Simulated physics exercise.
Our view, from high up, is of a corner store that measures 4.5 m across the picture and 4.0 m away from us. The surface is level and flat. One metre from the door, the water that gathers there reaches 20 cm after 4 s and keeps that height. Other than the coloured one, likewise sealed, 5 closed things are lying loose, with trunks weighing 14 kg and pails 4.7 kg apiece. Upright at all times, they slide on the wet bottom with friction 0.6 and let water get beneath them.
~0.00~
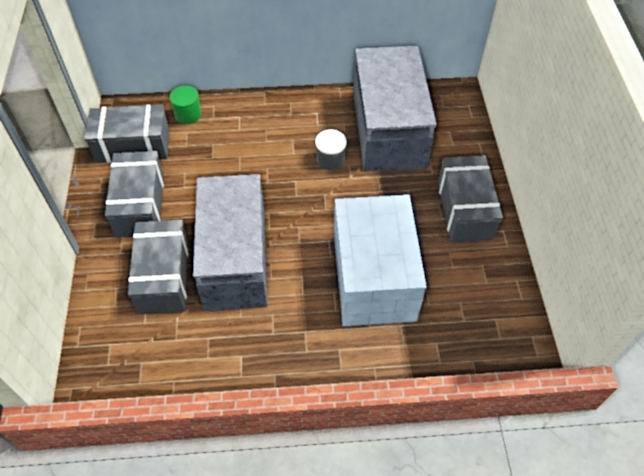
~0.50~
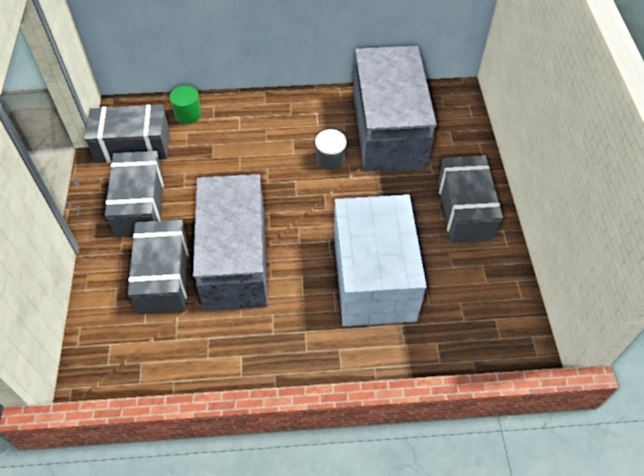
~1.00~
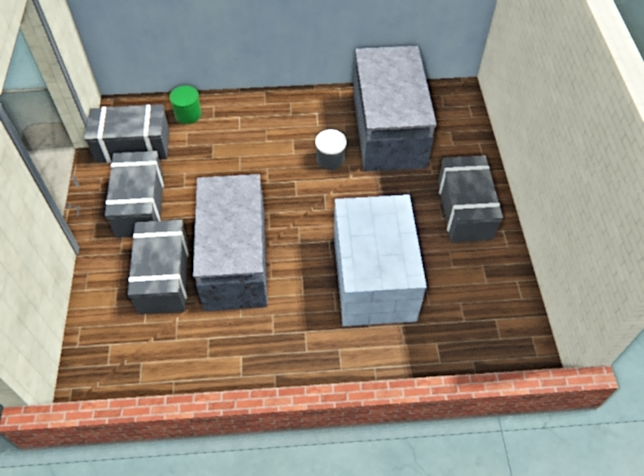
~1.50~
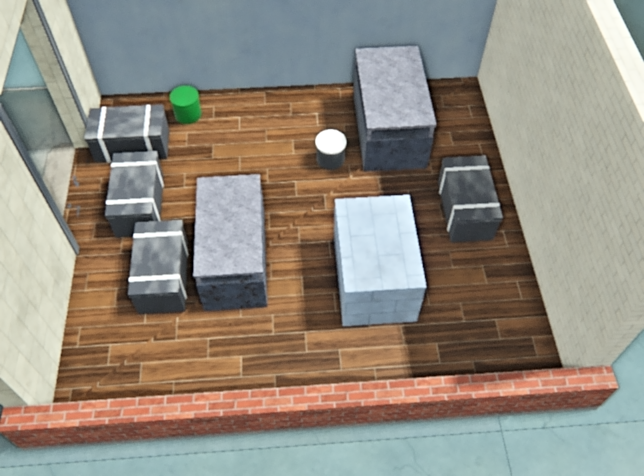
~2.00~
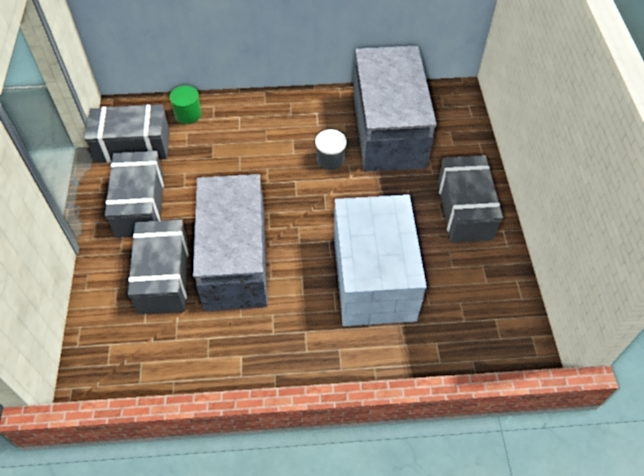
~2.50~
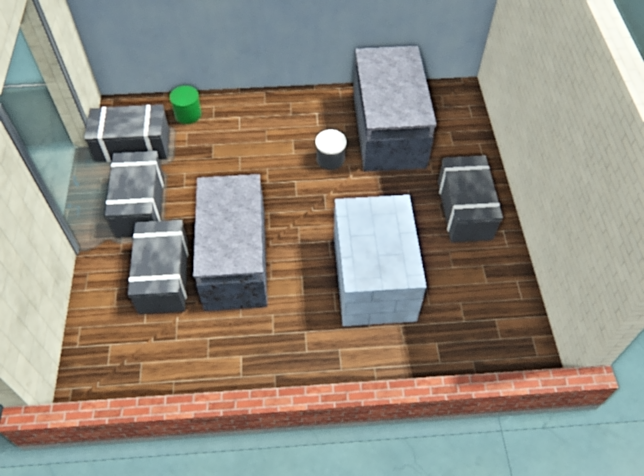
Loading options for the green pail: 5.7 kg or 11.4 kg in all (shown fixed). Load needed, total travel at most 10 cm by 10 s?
I'd say it needs the heavier one.
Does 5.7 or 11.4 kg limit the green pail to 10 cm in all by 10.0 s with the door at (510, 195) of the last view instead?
Result: The heavier mass is required.
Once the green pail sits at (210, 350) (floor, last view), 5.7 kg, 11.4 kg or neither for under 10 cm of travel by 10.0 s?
Looking at the loads, both keep it.
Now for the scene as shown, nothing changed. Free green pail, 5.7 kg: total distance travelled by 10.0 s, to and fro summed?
All together it comes to about 30 cm.
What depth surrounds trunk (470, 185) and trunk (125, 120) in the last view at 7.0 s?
Around 3 cm and 4 cm.
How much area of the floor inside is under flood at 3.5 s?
Roughly 2.0 m2.
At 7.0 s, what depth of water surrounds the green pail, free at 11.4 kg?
About 5 cm.
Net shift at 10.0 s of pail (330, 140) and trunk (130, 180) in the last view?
Respectively 200 and 300 centimetres.
After 3.5 s the green pail would be 0 cm from its start with 5.7 kg and 0 cm from its start with 11.4 kg; 0 cm of water round it then.
After 4.5 s the green pail would be 0 cm from its start with 5.7 kg and 0 cm from its start with 11.4 kg; 2 cm of water round it then.
After 7.0 s the green pail would be 7 cm from its start with 5.7 kg and 0 cm from its start with 11.4 kg; 5 cm of water round it then.
After 10.0 s the green pail would be 10 cm from its start with 5.7 kg and 0 cm from its start with 11.4 kg; 10 cm of water round it then.
